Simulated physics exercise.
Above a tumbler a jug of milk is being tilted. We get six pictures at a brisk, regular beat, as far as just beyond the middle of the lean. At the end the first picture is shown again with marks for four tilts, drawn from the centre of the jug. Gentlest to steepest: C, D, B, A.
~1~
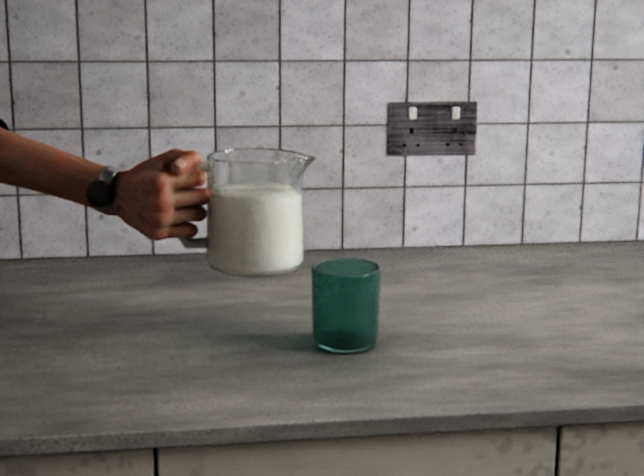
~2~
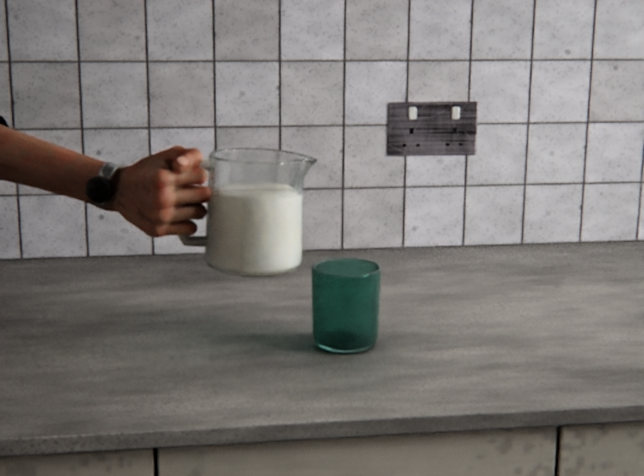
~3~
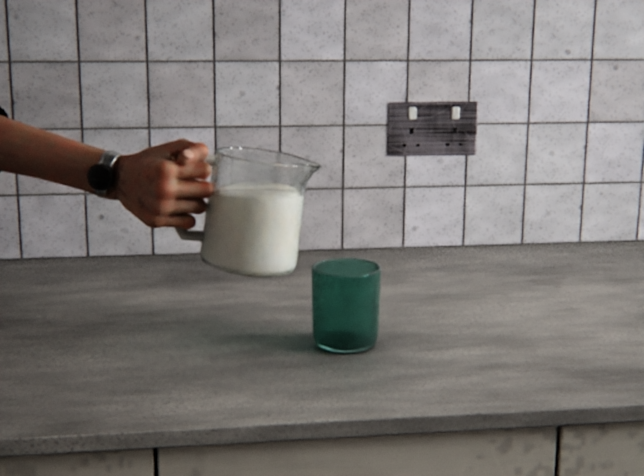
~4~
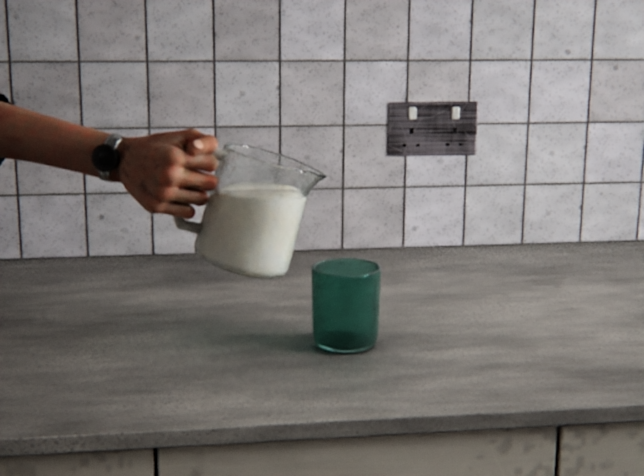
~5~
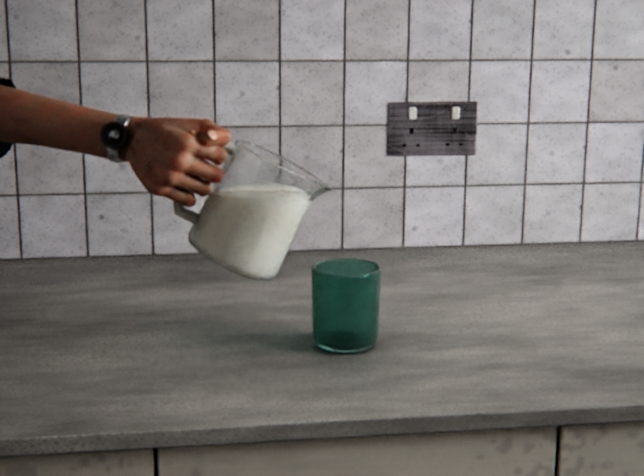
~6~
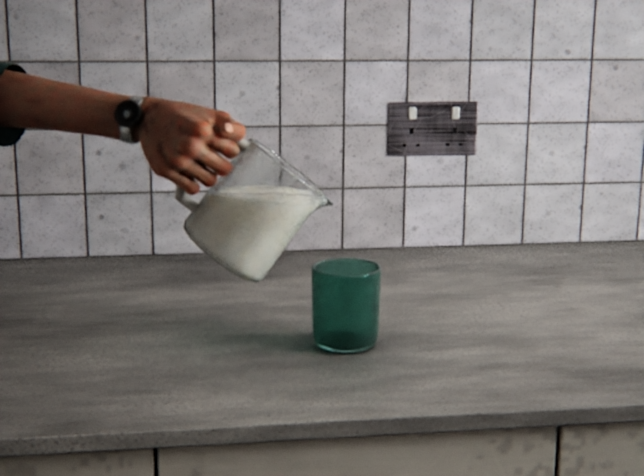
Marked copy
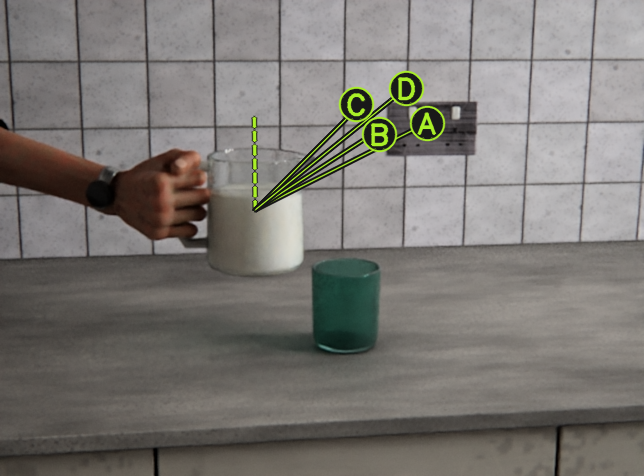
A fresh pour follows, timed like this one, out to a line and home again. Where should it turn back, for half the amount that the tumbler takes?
Mark B.
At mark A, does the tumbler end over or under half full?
Over.
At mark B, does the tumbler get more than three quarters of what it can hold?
No.
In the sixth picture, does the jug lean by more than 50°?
No.
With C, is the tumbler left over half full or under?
Under.
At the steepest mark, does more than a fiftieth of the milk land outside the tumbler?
No.
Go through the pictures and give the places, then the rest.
Upright, lip at (313, 157); rim of the tumbler round (346, 266); nothing has left yet.
Upright, lip at (315, 159); nothing has left yet.
Tipped about 8°, lip at (319, 165); nothing has left yet.
Tipped about 16°, lip at (325, 175); nothing has left yet.
Tipped about 26°, lip at (330, 188); nothing has left yet.
Tipped about 37°, lip at (332, 203); nothing has left yet.
On the marked copy, A at (412, 130); B at (362, 140); C at (346, 119); D at (393, 98).
For mark A, the tumbler ends with about 72 % of what it can hold.
For mark B, the tumbler ends with about 50 % of what it can hold.
For mark C, the tumbler ends with about 17 % of what it can hold.
For mark D, the tumbler ends with about 31 % of what it can hold.
